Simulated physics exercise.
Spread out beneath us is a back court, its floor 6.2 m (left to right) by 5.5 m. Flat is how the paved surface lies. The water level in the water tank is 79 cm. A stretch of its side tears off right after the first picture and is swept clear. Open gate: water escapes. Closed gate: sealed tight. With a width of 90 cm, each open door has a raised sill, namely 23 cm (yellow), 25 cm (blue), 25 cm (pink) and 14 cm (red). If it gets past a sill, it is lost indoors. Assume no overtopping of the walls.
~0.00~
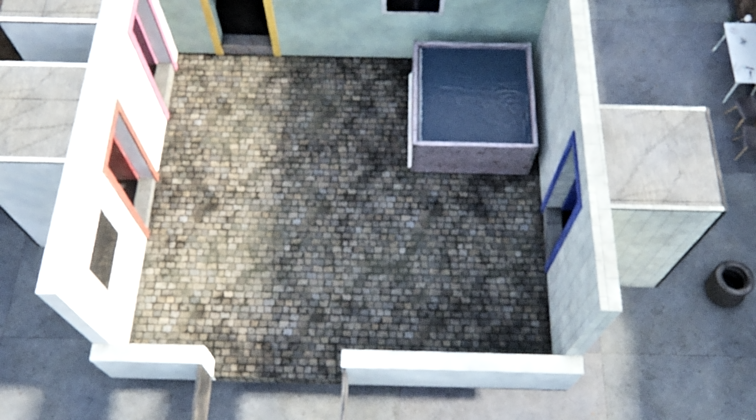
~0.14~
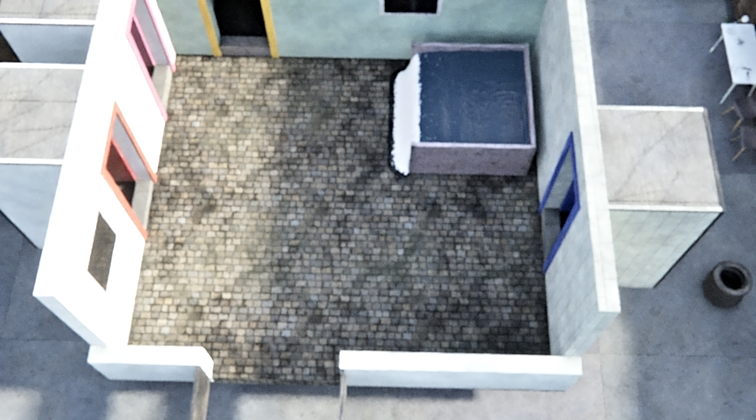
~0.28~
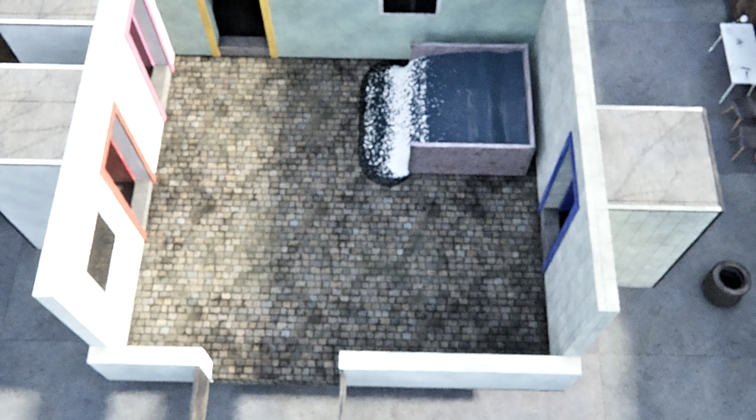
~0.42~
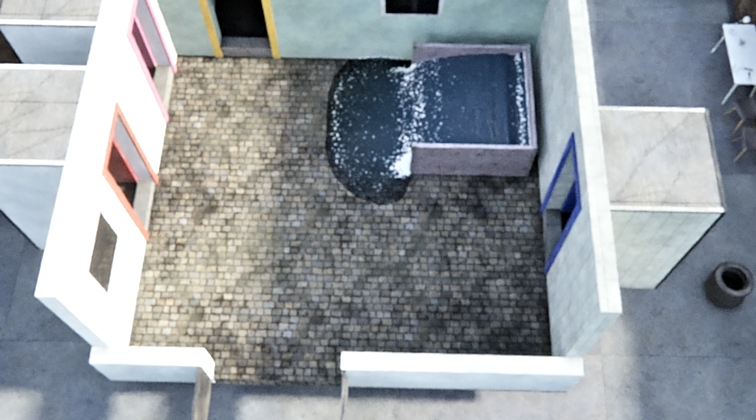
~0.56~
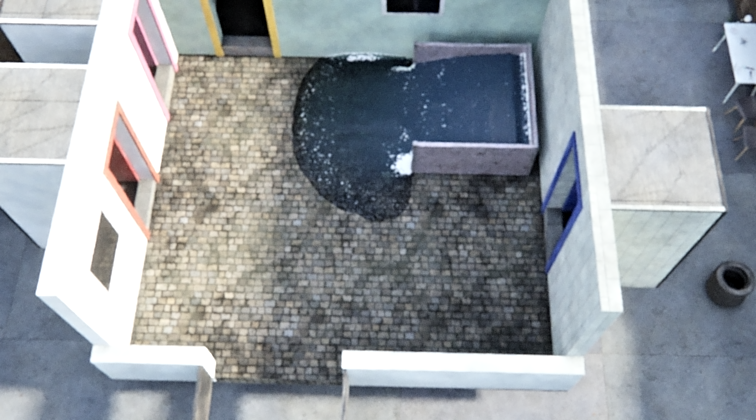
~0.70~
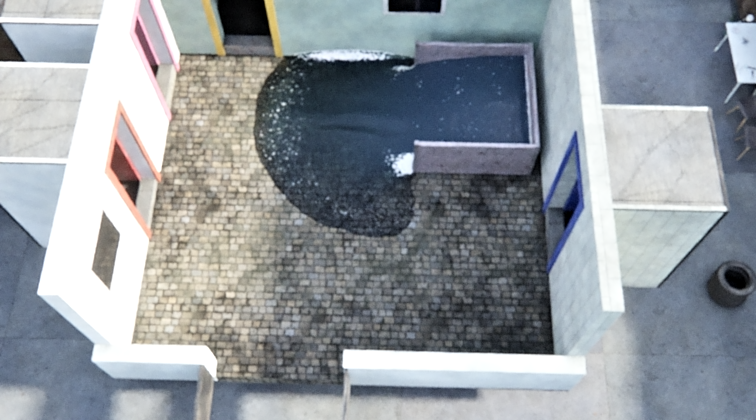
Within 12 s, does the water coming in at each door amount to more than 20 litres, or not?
At the yellow door: Not more than 20 litres. At the blue door: Not more than 20 litres. At the pink door: More than 20 litres. At the red door: More than 20 litres.
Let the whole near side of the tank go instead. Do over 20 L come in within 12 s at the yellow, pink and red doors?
For yellow, too little; for pink, too little; for red, too little.
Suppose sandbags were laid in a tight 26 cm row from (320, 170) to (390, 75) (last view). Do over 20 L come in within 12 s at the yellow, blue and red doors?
Doors: Yellow stays under / blue stays under / red stays under.
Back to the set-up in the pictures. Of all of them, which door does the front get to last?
Result: Blue door.
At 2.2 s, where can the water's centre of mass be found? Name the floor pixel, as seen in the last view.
About (313, 129).
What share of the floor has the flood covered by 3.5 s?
Covered: Roughly 60 per cent.
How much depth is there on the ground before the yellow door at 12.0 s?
Roughly 3.0 cm deep.
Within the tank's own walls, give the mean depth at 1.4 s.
The average depth is around 33 cm.
After 1.4 s water covers 50 % of the floor and is deepest (47 cm) near (178, 65); yellow door 13 cm at the sill, 0 L in, blue door not reached, pink door 35 cm at the sill, 1 L in, red door 7 cm at the sill, 0 L in.
After 2.2 s water covers 60 % of the floor and is deepest (46 cm) near (178, 65); yellow door 15 cm at the sill, 0 L in, blue door not reached, pink door 44 cm at the sill, 49 L in, red door 25 cm at the sill, 13 L in.
After 3.5 s water covers 60 % of the floor and is deepest (30 cm) near (133, 334); yellow door 19 cm at the sill, 1 L in, blue door not reached, pink door 26 cm at the sill, 116 L in, red door 19 cm at the sill, 51 L in.
After 7.0 s water covers 90 % of the floor and is deepest (16 cm) near (548, 369); yellow door 7 cm at the sill, 2 L in, blue door 3 cm at the sill, 0 L in, pink door 7 cm at the sill, 119 L in, red door 6 cm at the sill, 57 L in.
After 12.0 s water covers 100 % of the floor and is deepest (14 cm) near (528, 64); yellow door 3 cm at the sill, 2 L in, blue door 9 cm at the sill, 0 L in, pink door 4 cm at the sill, 119 L in, red door 5 cm at the sill, 57 L in.
